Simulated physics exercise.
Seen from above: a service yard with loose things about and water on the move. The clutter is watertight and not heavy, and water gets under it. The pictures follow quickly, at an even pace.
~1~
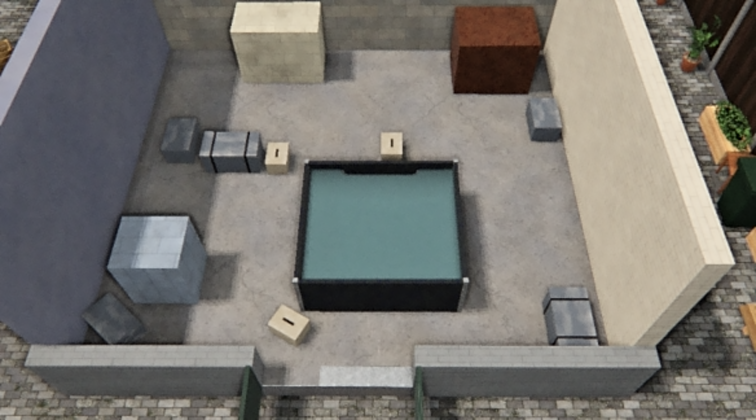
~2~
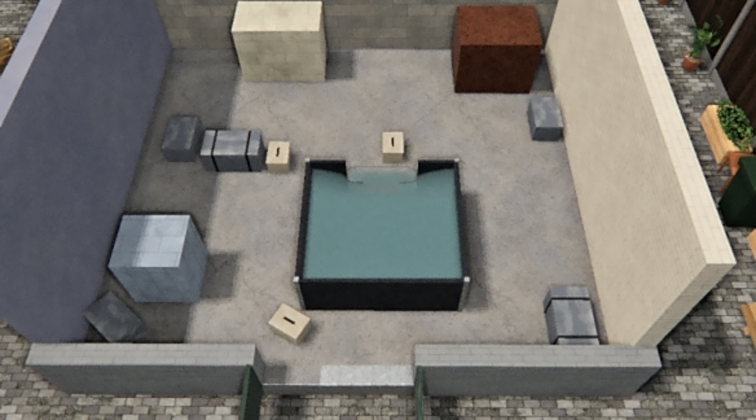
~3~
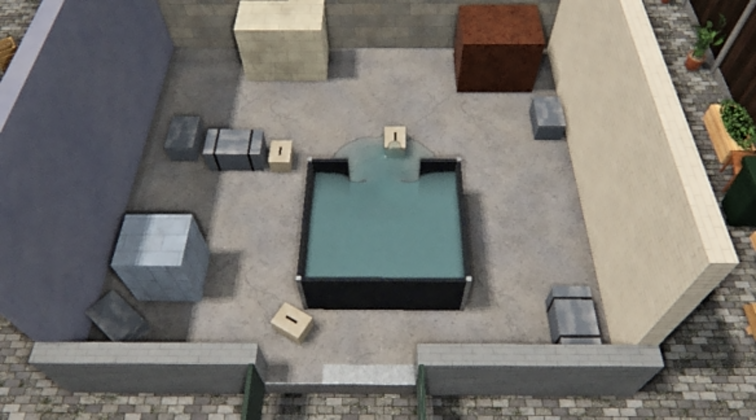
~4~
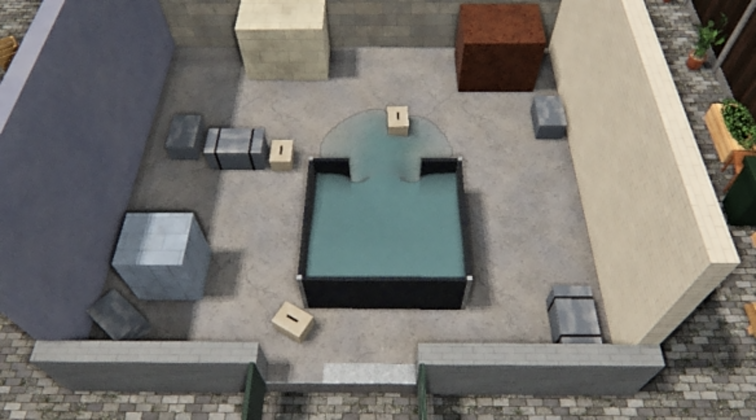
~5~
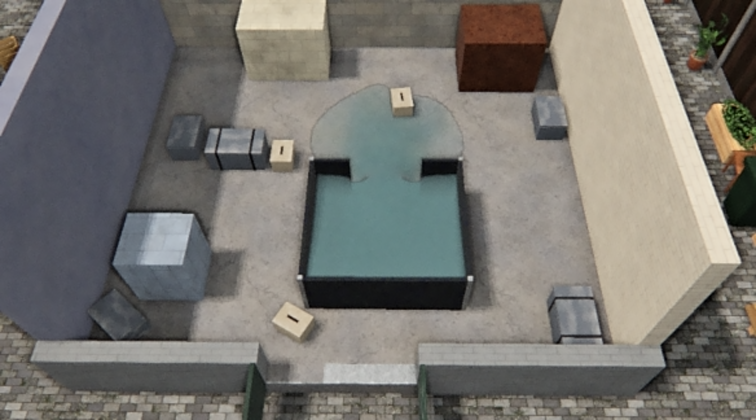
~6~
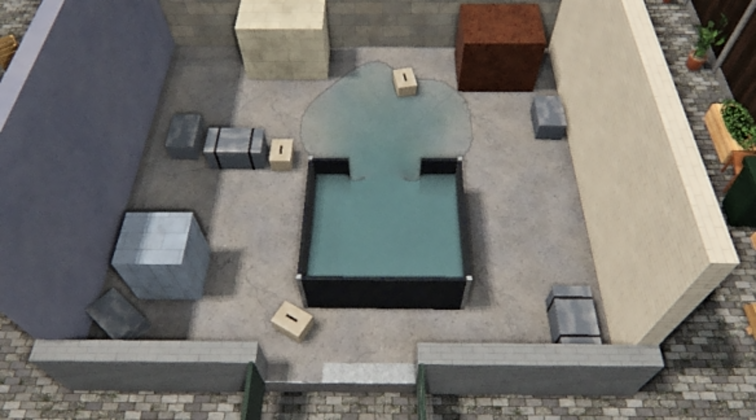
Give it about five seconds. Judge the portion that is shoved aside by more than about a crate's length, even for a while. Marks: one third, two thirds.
It is less than a third.
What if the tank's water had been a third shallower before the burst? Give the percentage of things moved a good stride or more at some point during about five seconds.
I make it 10 per cent.
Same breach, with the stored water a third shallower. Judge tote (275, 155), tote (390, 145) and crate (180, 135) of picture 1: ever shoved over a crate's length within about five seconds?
As listed: Never so far, yes, no.
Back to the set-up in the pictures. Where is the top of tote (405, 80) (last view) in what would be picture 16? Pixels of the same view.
Around (445, 33).
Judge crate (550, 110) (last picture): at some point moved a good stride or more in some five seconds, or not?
For that one: Yes.
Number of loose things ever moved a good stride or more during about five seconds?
I count 2.
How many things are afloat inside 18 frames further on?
That makes 1.
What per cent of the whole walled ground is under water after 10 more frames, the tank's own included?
I make it 45 per cent.
A moment on, 1 of 8 are well off their spots; 0 afloat.
Next, 1 of 8 are well off their spots; 1 afloat.
Later, 2 of 8 are well off their spots; 1 afloat.
In the end, 2 of 8 are well off their spots, and 2 have been at some point; 1 afloat.
